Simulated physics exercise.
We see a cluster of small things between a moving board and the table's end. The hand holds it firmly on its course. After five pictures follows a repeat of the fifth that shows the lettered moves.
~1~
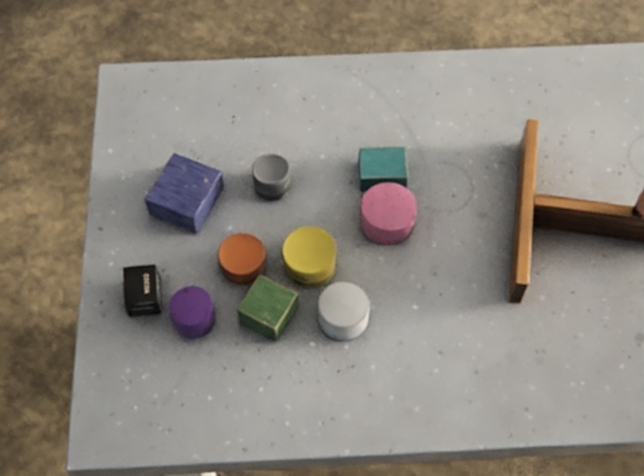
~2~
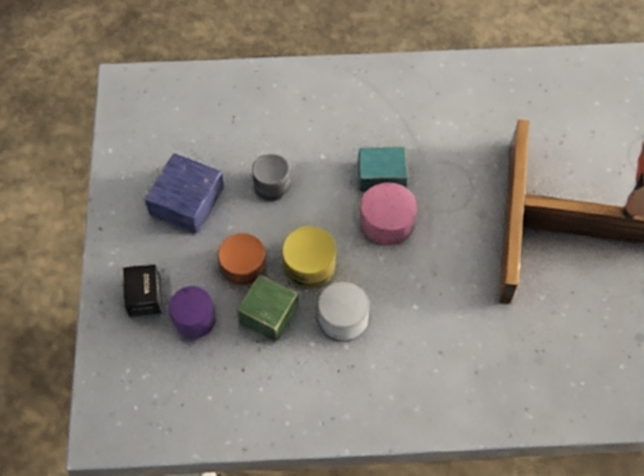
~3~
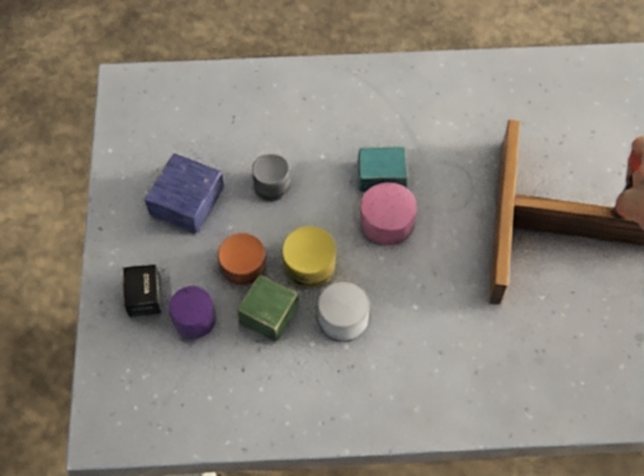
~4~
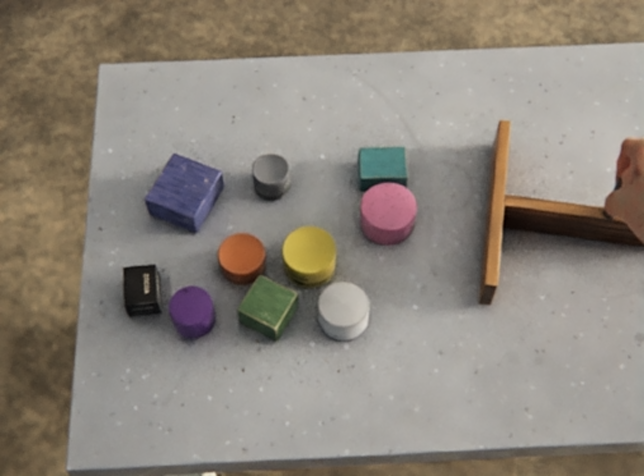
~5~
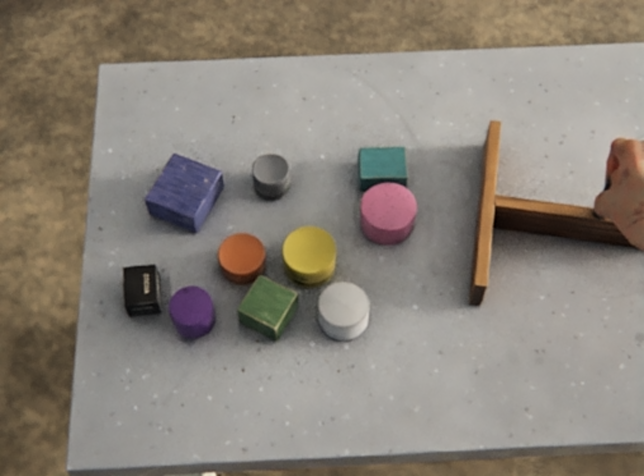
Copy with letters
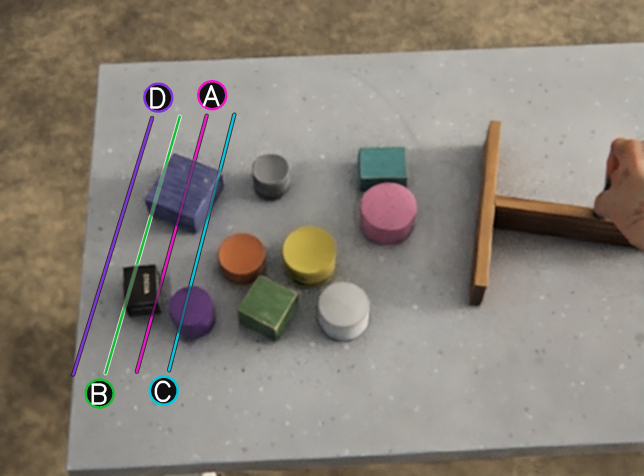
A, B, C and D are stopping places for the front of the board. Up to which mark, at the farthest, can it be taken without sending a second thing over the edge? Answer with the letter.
It can go as far as A.
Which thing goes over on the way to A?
The black packet.
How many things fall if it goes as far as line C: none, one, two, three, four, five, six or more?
The count is none.
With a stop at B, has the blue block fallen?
Yes.
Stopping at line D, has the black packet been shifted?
Yes.
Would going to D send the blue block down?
Yes.
On the copy, A at (174, 234); B at (145, 236); C at (204, 233); D at (116, 237).
On A. First, board (376, 204); white tin (333, 315); turquoise block (352, 168).
Then, board (262, 209); black packet (134, 290); blue block (164, 192).
Finally, board (174, 213); black packet over the edge; blue block (88, 186); one fallen.
By contrast, B drops four; C is within the limit but short; D drops six.
